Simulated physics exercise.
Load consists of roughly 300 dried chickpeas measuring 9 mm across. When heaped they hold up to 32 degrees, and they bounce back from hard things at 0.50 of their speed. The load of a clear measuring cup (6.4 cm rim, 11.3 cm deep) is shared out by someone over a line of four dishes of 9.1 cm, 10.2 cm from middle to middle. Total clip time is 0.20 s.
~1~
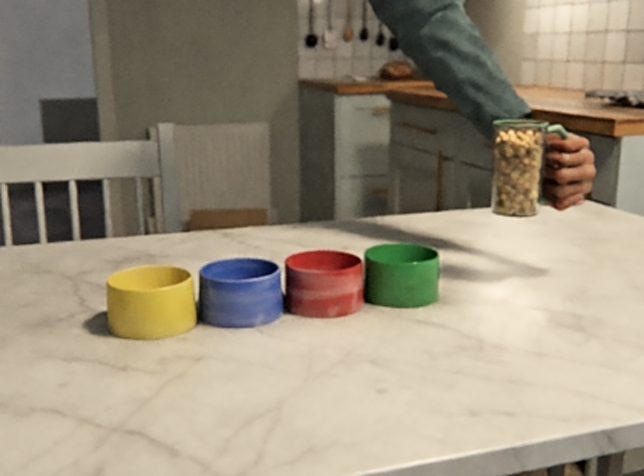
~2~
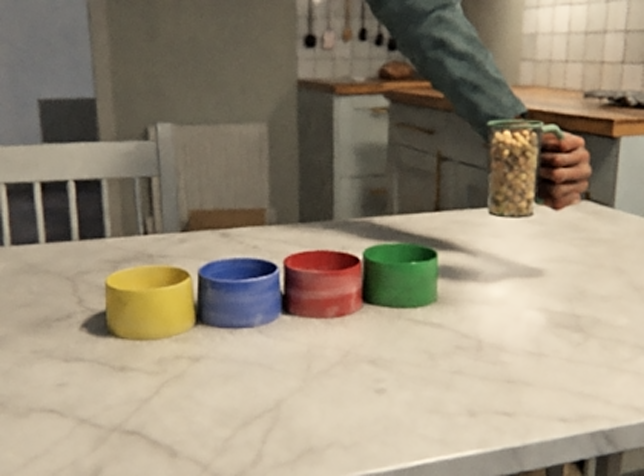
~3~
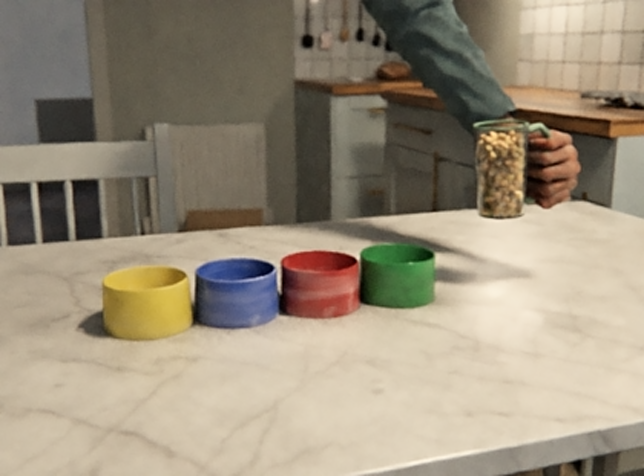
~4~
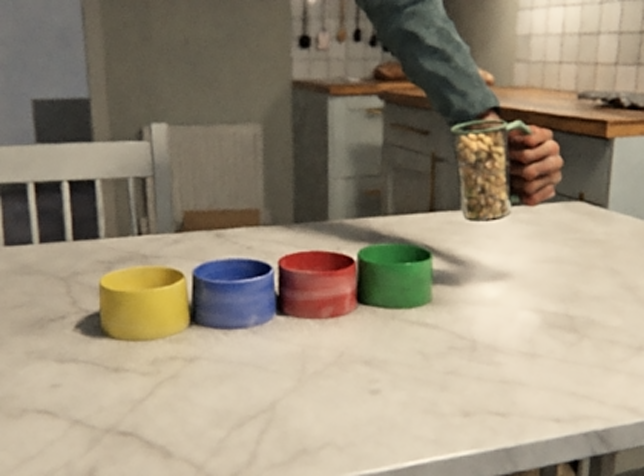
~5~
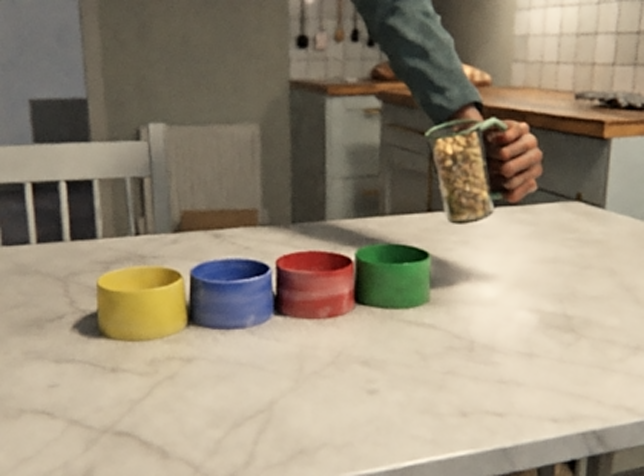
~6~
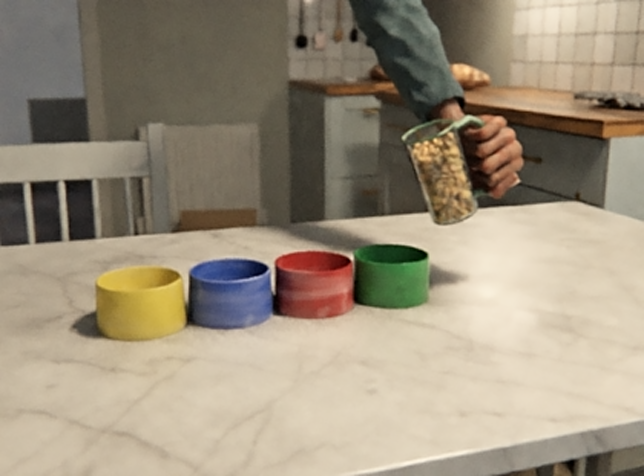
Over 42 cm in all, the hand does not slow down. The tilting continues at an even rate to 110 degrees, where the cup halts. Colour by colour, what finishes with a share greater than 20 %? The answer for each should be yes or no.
Red - no, blue - no, green - no, yellow - yes, counter - yes.
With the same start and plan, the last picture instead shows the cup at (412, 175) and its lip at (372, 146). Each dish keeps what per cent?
Red 0, blue 0, green 0, yellow 70.
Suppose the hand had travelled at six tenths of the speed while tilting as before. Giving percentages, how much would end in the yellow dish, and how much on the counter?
Yellow 60, counter 30.
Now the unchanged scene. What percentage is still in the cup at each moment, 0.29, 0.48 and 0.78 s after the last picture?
First 100, then 95, then 25 per cent.
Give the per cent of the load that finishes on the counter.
About 50 percent.
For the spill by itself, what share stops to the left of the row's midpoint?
I'd say near 100 percent.
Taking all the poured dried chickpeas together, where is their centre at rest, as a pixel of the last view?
Centre at rest: Approx. (109, 320) px.
Then, 0.29 s after the last picture, tilt 66 degrees; cup holds 100 %.
Then, 0.48 s after the last picture, tilt 96 degrees; cup holds 95 %.
Then, 0.78 s after the last picture, tilt 110 degrees; cup holds 25 %, yellow 25 %.
In the end, red 0 %, blue 0 %, green 0 %, yellow 50 %, counter 50 %.
